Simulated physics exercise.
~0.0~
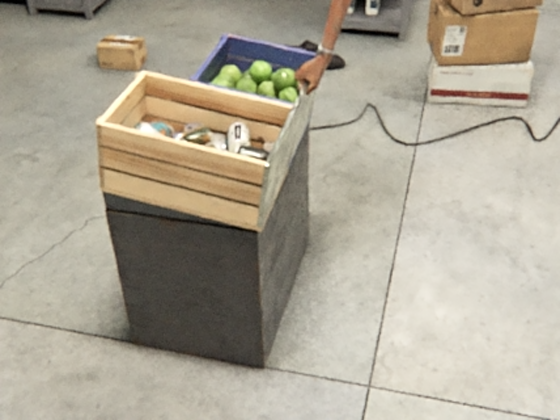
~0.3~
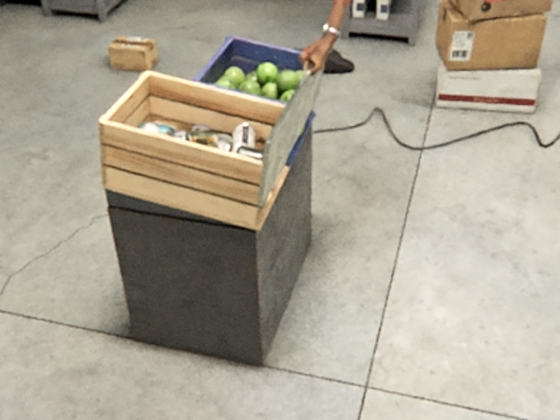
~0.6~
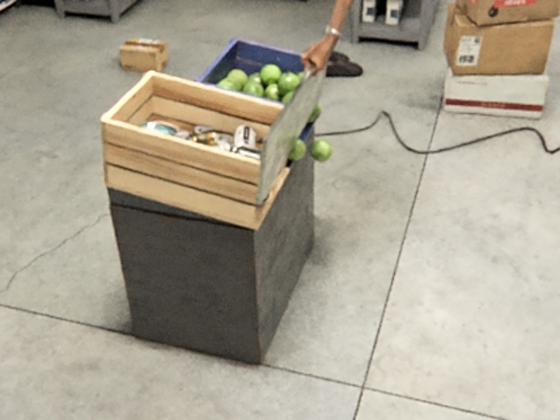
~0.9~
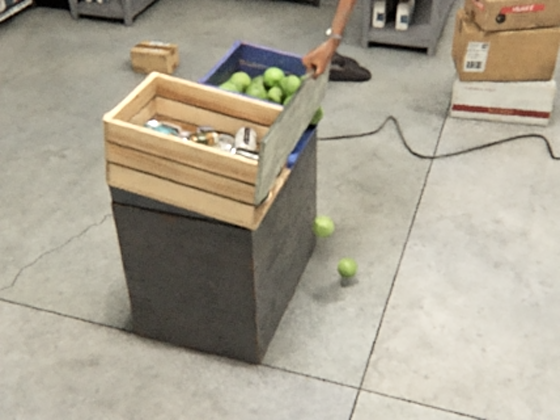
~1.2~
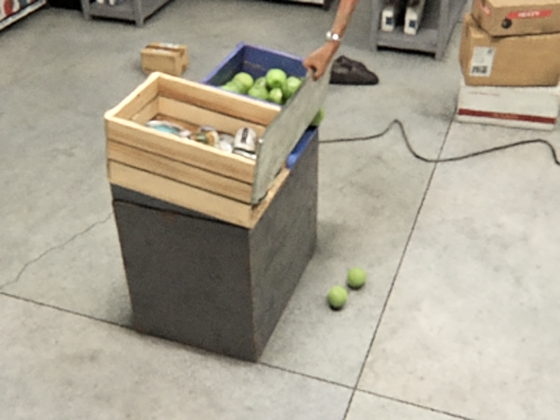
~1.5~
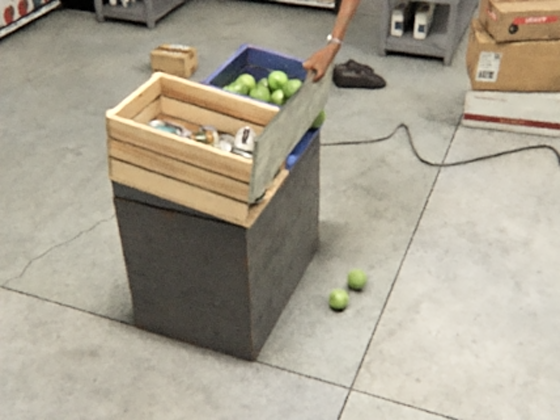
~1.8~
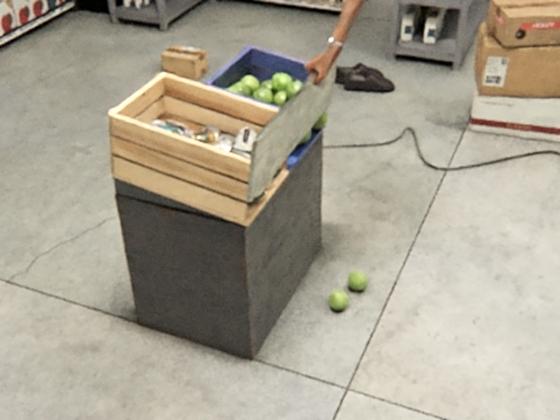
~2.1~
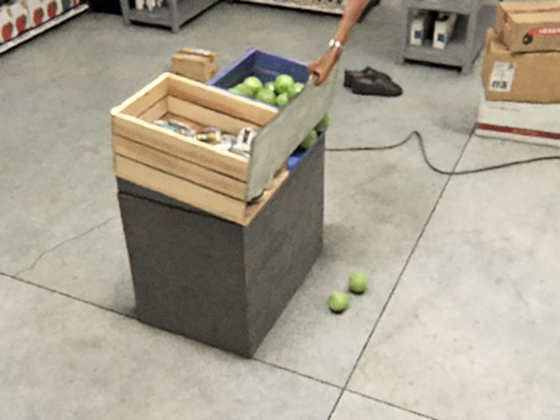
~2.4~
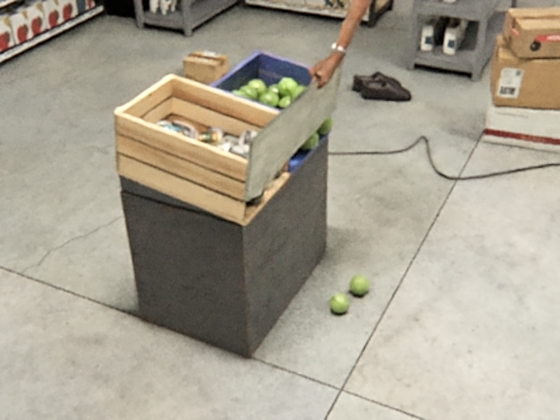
A hand lifts a gray gate slightly at the right side of two open bins on a dark block, seen from above on a concrete floor. The nearer bin is pale wood and holds small cans, while the blue one behind it is heaped with green apples, with cartons and a black cable beyond. Two apples slip out past the gate, drop beside the block and settle close together on the floor at its right. The hand keeps hold of the leaning gate as the view drifts slightly sideways. At the end, the other apples and the cans remain in their bins.
